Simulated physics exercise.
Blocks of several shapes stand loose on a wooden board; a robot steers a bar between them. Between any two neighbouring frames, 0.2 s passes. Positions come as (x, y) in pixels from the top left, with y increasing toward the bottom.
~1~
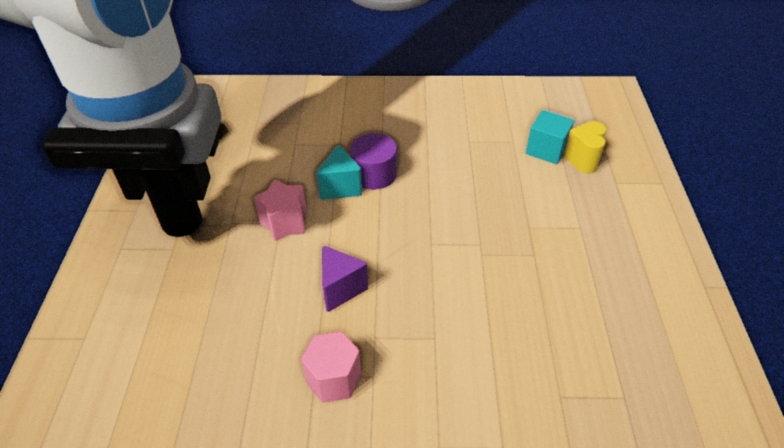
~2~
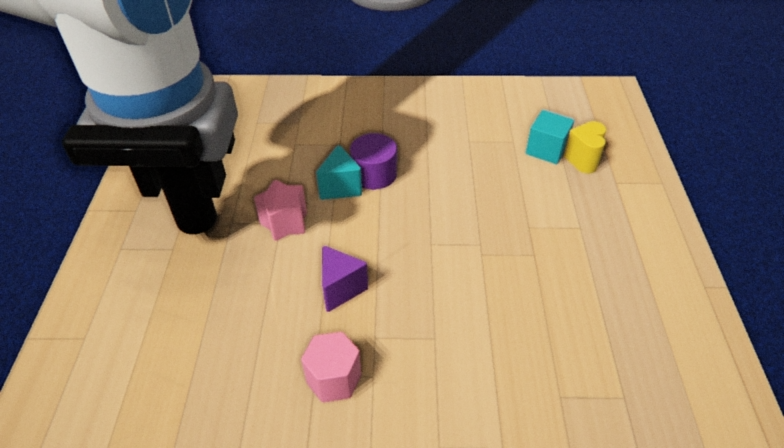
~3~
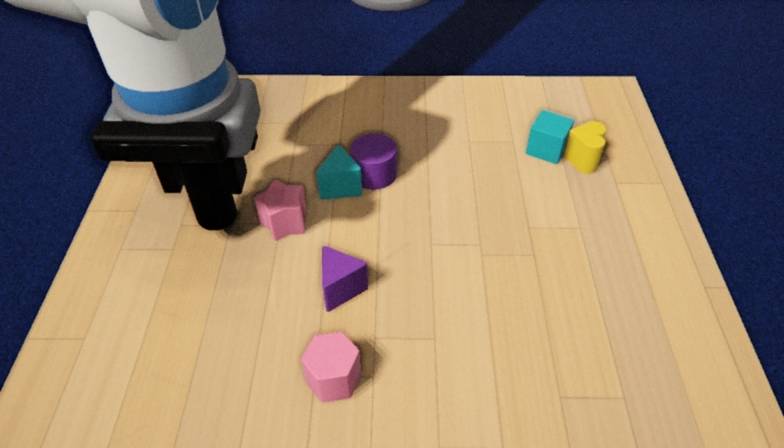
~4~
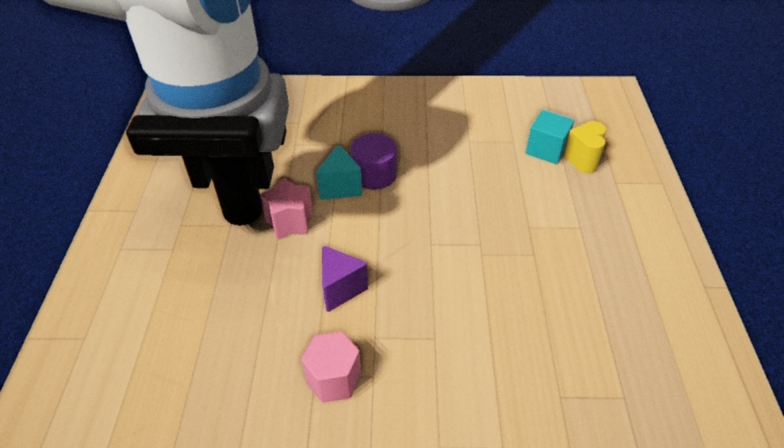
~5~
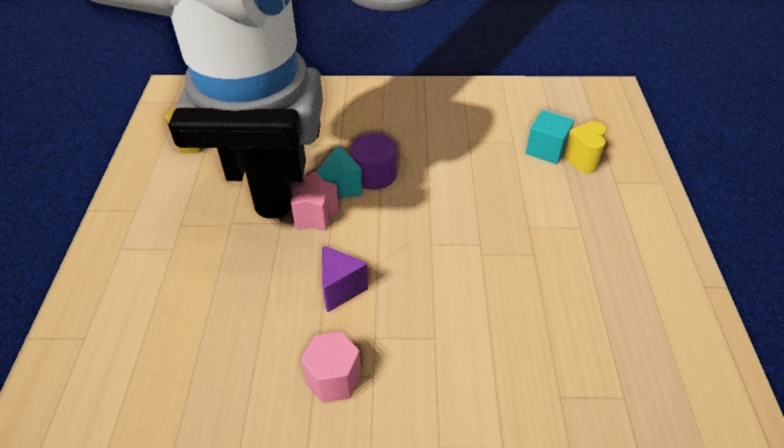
A robot arm slid its black bar rightward across the wooden board, reached the pink star block and nudged it a short way right toward the turquoise triangle, while the other blocks stayed put.
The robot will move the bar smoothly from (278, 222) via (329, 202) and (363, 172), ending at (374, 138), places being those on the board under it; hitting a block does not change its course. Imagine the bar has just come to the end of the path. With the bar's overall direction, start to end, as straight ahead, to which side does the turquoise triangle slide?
Shifted right.
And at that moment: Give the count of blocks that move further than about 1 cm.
Counting only shifts above 1 cm, I get three or more blocks.
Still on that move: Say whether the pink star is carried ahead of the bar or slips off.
It slips out to the side or back.
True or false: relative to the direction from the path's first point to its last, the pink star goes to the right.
The statement is correct.
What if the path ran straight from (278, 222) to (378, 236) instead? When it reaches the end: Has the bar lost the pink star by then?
Yes.
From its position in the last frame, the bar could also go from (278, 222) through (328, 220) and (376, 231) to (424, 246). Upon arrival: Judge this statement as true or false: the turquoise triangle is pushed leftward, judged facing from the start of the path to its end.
Answer: True.
On the path given first. One third of the way, bar (328, 186); pink star (364, 168); turquoise triangle (386, 141); purple disc (416, 127).
Two thirds of the way, bar (362, 156); pink star (395, 154), turned 35° clockwise; turquoise triangle (421, 129), turned 30° anticlockwise; purple disc (445, 111).
At the end, bar (373, 123); pink star (395, 154), turned 45° clockwise; purple triangle unmoved; turquoise triangle (421, 129), turned 35° anticlockwise; purple disc (445, 111).
